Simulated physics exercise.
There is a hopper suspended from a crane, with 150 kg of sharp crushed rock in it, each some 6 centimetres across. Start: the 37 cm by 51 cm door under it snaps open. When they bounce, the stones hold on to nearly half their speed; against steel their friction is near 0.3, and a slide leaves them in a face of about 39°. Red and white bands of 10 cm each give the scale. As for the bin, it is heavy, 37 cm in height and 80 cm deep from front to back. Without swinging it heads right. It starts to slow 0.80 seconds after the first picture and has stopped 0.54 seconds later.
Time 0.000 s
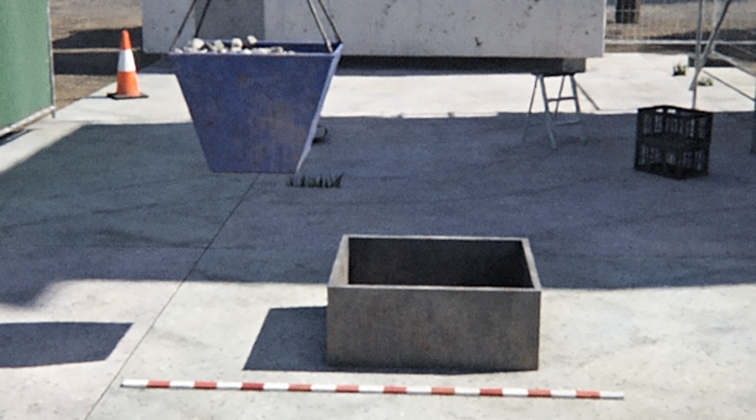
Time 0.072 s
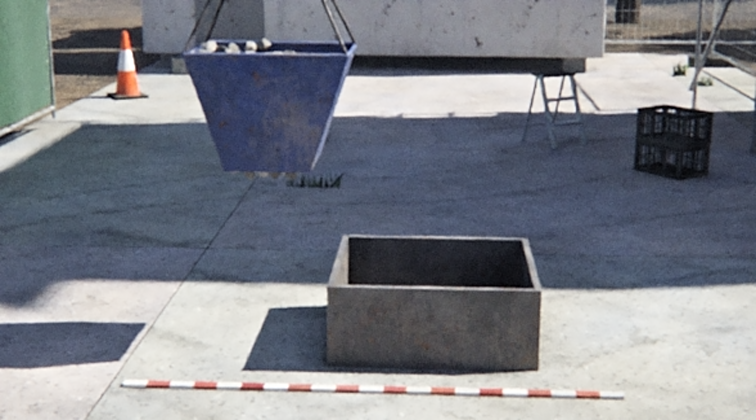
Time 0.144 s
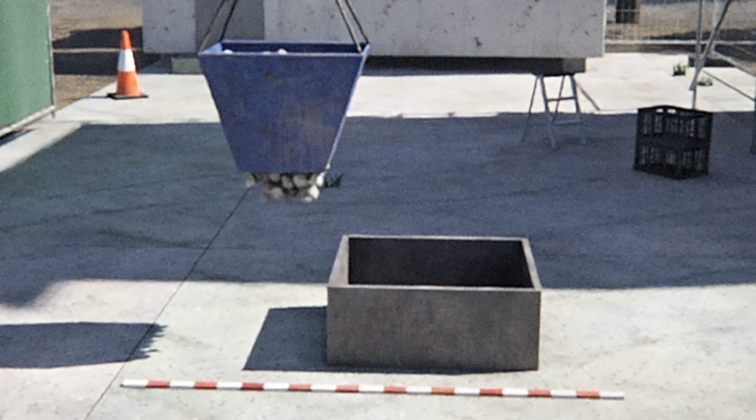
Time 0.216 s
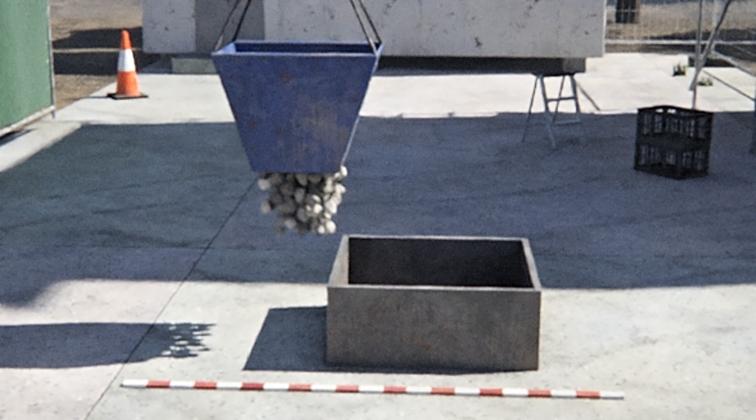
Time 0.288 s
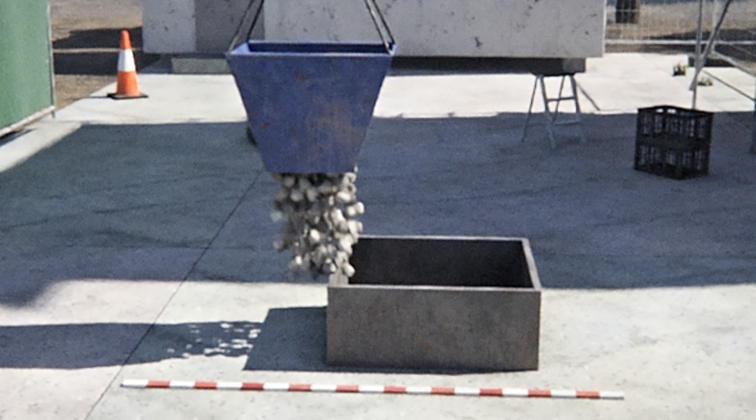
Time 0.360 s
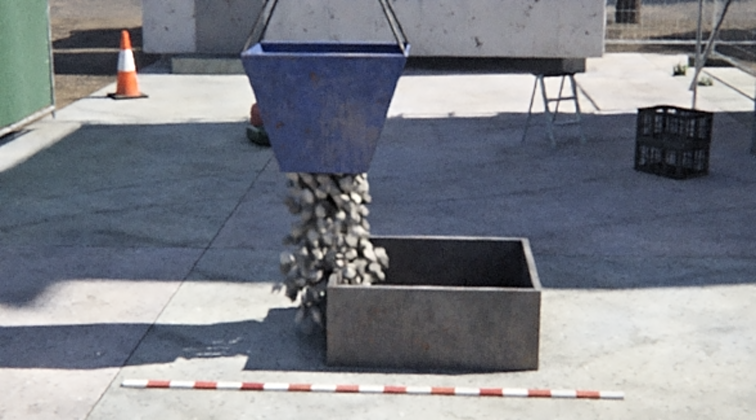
On a concrete yard, a suspended blue hopper moving right and releasing grey stones from its base beside and into an open bin.
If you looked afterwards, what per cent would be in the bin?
I would expect about 72 per cent there.
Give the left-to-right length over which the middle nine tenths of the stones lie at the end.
Some 120 cm left to right.
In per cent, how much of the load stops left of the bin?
Close to 30 in a hundred.
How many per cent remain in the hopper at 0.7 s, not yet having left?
It still holds around 0 per cent.
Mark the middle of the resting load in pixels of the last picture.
Middle at rest: Roughly (390, 319).
After 0.7 s, 0 % in the hopper, 28 % falling or lying left of the bin, 72 % falling or lying in the bin; the stones farthest right are at (487, 317).
After 1.1 s, 0 % in the hopper, 28 % falling or lying left of the bin, 72 % falling or lying in the bin; the stones farthest right are at (519, 316).
After 1.7 s, 0 % in the hopper, 28 % falling or lying left of the bin, 72 % falling or lying in the bin; the stones farthest right are at (519, 315).
After 2.6 s, 0 % in the hopper, 28 % falling or lying left of the bin, 72 % falling or lying in the bin; the stones farthest right are at (519, 315).
After 4.5 s, 0 % in the hopper, 28 % left of the bin, 72 % in the bin; the stones farthest right are at (519, 315).
